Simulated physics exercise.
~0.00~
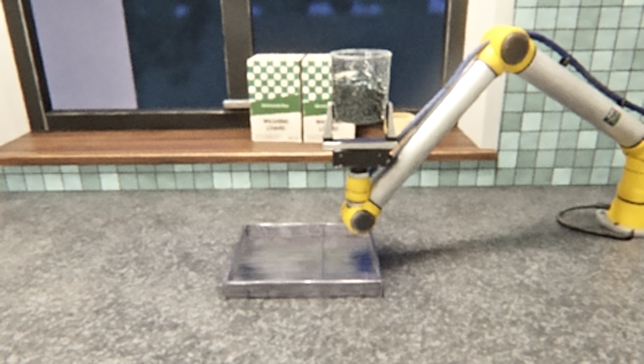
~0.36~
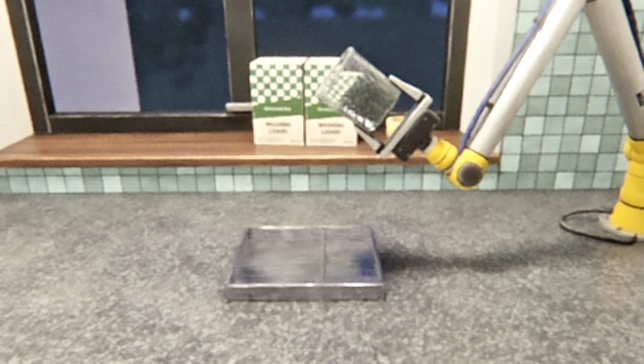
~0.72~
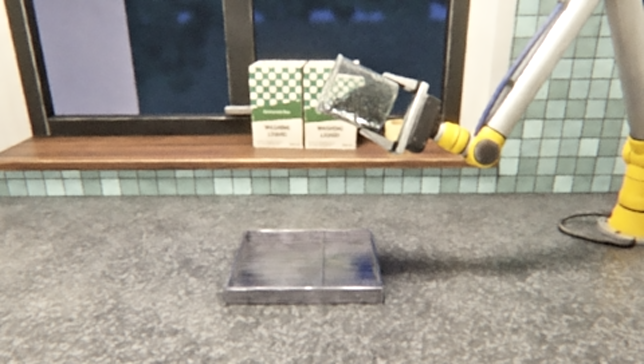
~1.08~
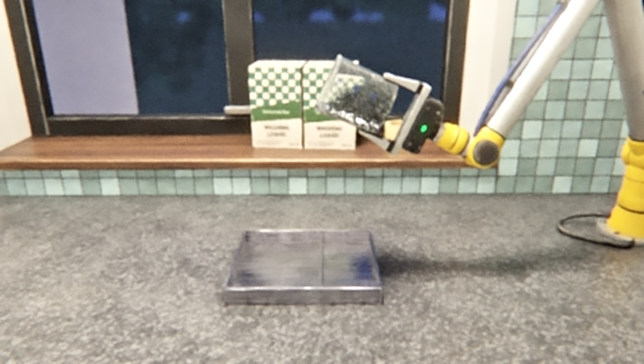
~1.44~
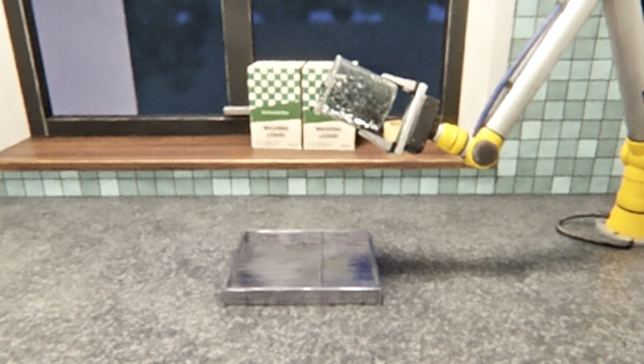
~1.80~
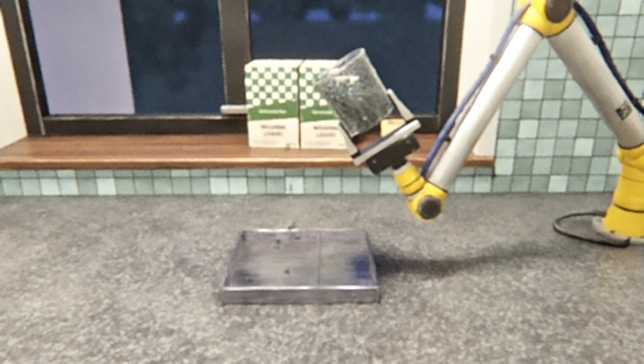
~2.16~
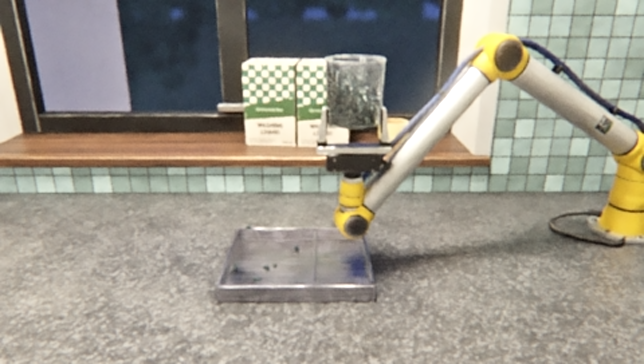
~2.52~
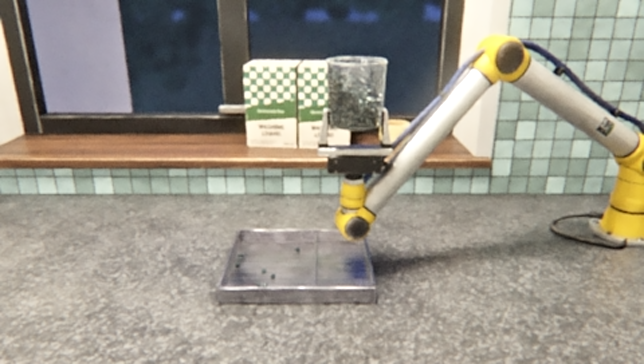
On a speckled grey countertop, seen from the front by a slightly swaying camera, a silver and yellow robot arm reaches in from the right. It holds a clear beaker of dark beads upright above a low, clear divided tray, with green-and-white checked cartons on the wooden windowsill behind. The arm draws back to the right and tips the beaker far over to the left. It holds that slant while the gripper turns, and a few beads drop into the tray. Finally the arm swings the beaker upright, still mostly full, with only a few dark beads scattered in the tray's left part.
